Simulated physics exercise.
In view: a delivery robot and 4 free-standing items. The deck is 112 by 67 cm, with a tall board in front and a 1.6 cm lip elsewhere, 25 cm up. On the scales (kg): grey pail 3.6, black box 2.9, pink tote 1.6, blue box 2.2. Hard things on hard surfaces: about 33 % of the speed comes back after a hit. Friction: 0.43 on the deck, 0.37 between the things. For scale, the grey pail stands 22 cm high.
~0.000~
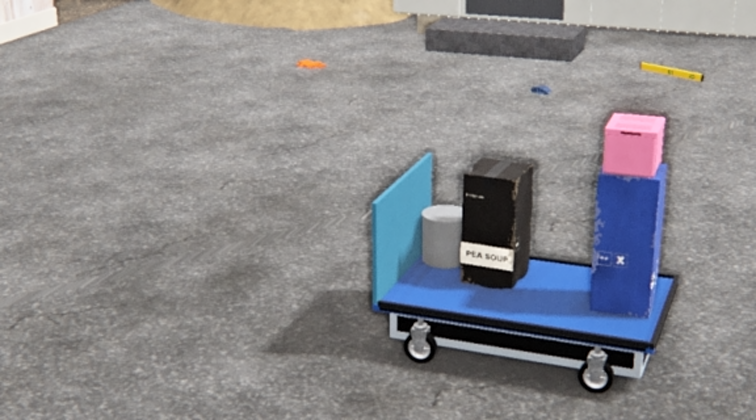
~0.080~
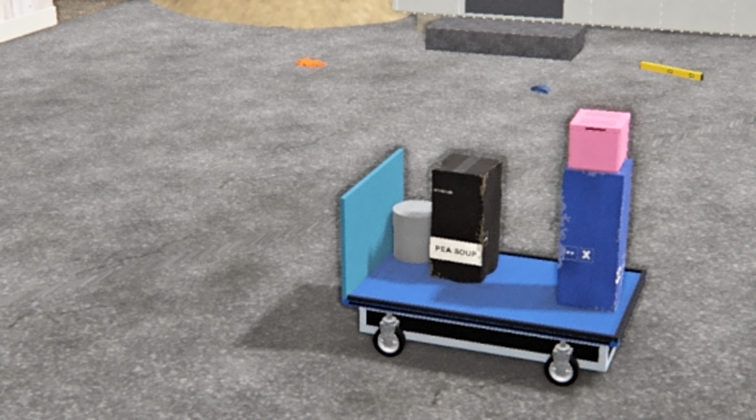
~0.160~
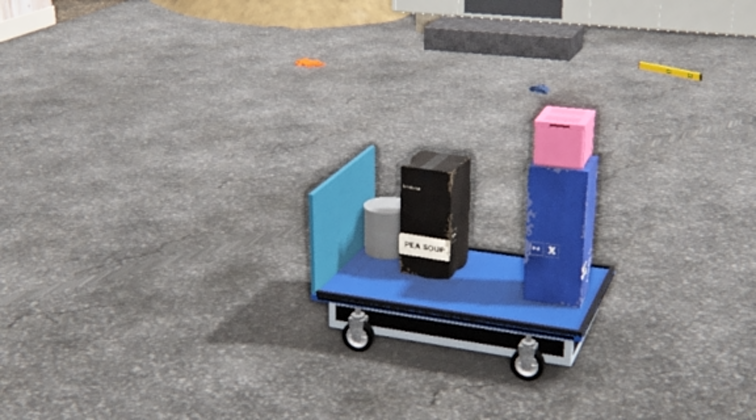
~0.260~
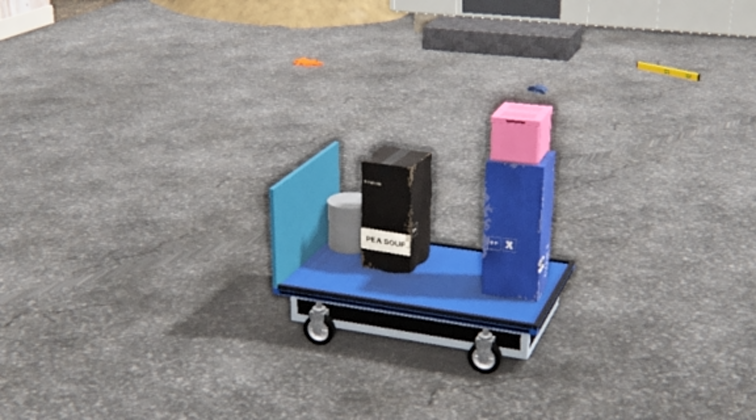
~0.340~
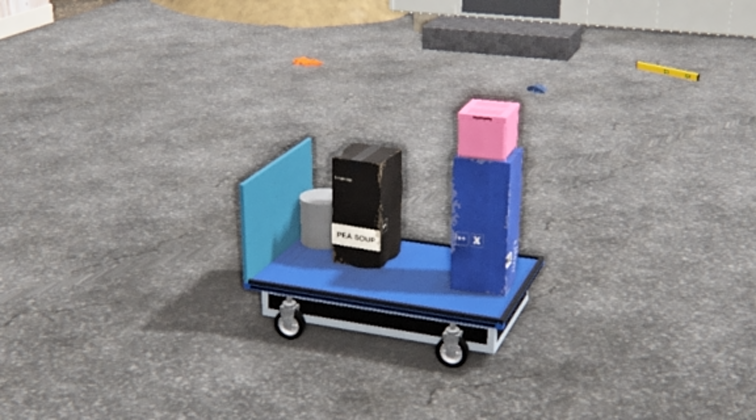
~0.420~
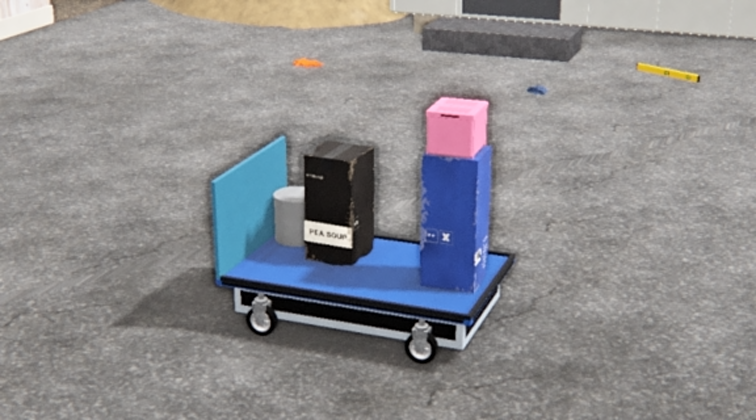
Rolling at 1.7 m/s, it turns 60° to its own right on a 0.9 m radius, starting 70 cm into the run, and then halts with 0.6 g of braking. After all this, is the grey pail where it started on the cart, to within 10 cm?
The grey pail gets shifted.
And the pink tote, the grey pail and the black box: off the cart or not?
The pink tote finishes off the cart; the grey pail is still on the cart; the black box ends on the cart.
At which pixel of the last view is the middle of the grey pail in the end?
At about (253, 129).
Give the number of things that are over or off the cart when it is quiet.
2 of them.
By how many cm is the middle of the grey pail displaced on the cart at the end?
Some 34 cm.
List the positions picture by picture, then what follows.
In the first frame, 0 cm covered; grey pail (446, 237); black box (497, 224).
In the second frame, 14 cm covered; blue box (594, 233); black box (466, 219).
In the third frame, 27 cm covered; pink tote (564, 138); blue box (560, 229).
In the fourth frame, 44 cm covered; black box (397, 210); pink tote (521, 134).
In the fifth frame, 58 cm covered; blue box (486, 219); black box (367, 206).
In the sixth frame, 71 cm covered; grey pail (297, 217); pink tote (457, 128).
After 0.72 s, 122 cm covered, turned 24°; grey pail moved 19 cm near (238, 191); black box moved 12 cm.
After 1.02 s, 173 cm covered, turned 55°; grey pail moved 36 cm near (244, 154); pink tote 12° off upright; black box moved 26 cm.
After 1.42 s, 219 cm covered, turned 60°; pink tote now off the cart; grey pail moved 34 cm near (253, 129); blue box 59° off upright.
After 1.82 s, 219 cm covered, turned 60°, stopped; blue box now off the cart; grey pail moved 34 cm near (253, 129); black box moved 25 cm.
In the end (2.4 s), off the cart, pink tote and blue box; not toppled but over 10 cm from the start, grey pail and black box. At the end, from the last picture's camera, grey pail near (253, 129).
